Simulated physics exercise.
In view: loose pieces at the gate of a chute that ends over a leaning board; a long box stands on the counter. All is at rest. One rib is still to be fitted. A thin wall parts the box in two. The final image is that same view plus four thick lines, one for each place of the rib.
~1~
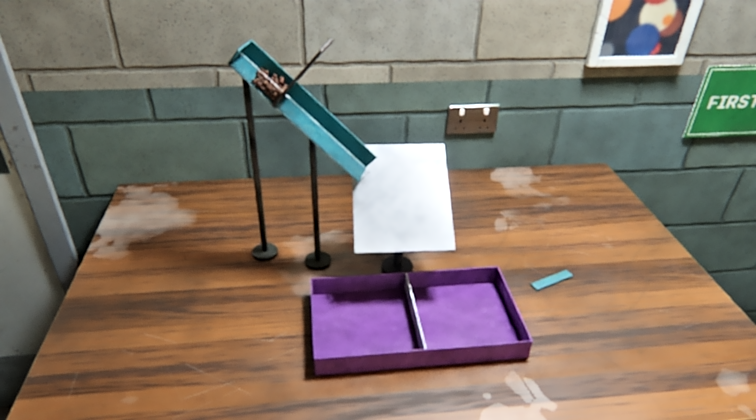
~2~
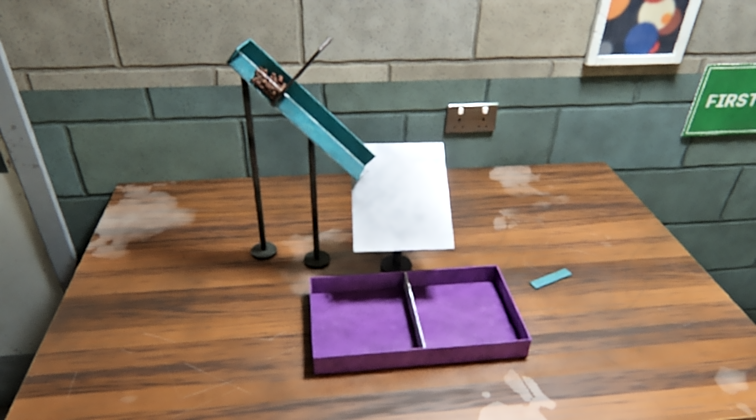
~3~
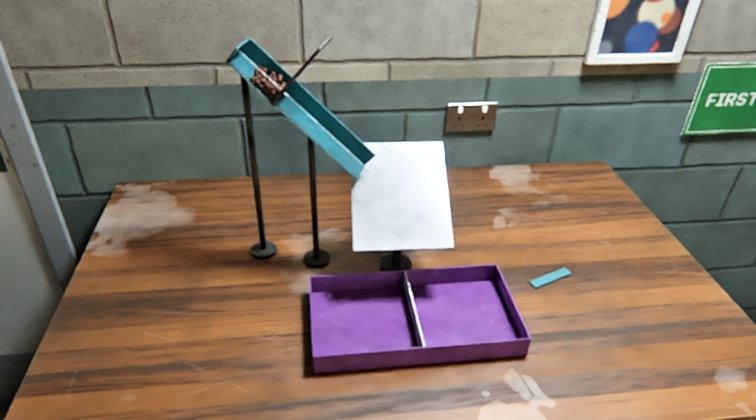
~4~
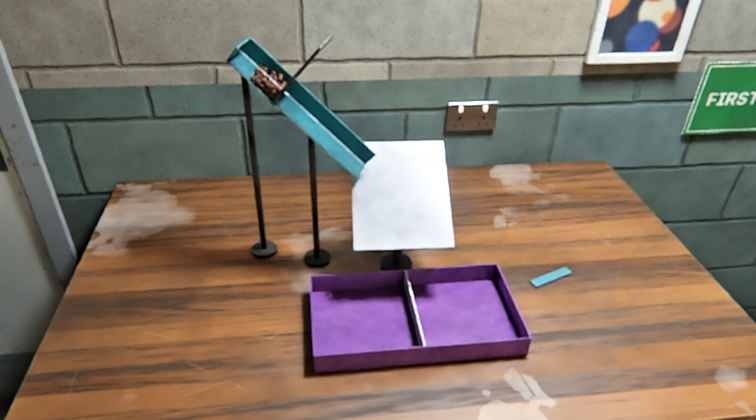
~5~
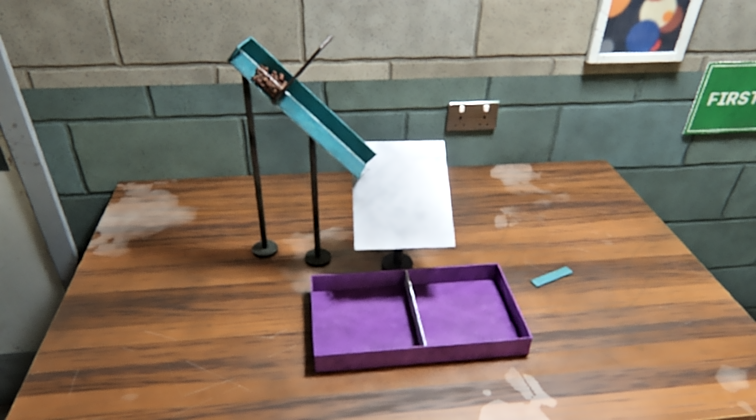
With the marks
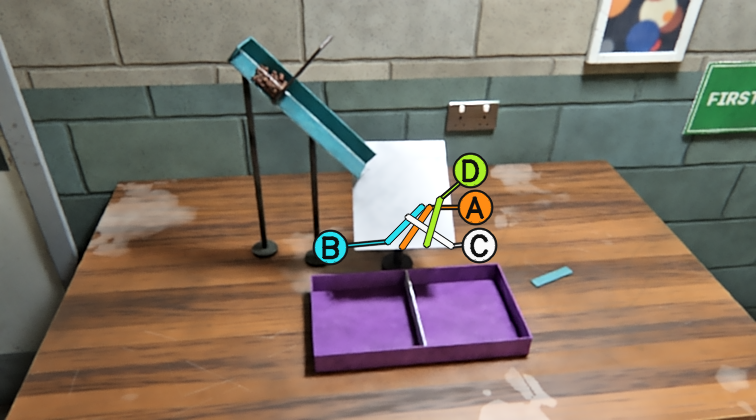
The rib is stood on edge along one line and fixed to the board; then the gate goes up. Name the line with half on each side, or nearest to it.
Best: D.
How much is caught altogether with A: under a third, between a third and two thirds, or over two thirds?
Line A gives over two thirds.
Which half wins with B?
The left half.
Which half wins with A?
Left.
On the marked copy, line A from (429, 207) to (402, 246); line B from (421, 207) to (387, 241); line C from (408, 217) to (451, 246); line D from (439, 199) to (426, 244).
Choosing A, of what is caught, nearly all in the left half, a stray few in the right.
Choosing B, of what is caught, most in the left half, about a quarter in the right.
Choosing C, of what is caught, about a quarter in the left half, most in the right.
Choosing D, of what is caught, about half in the left half, about half in the right.
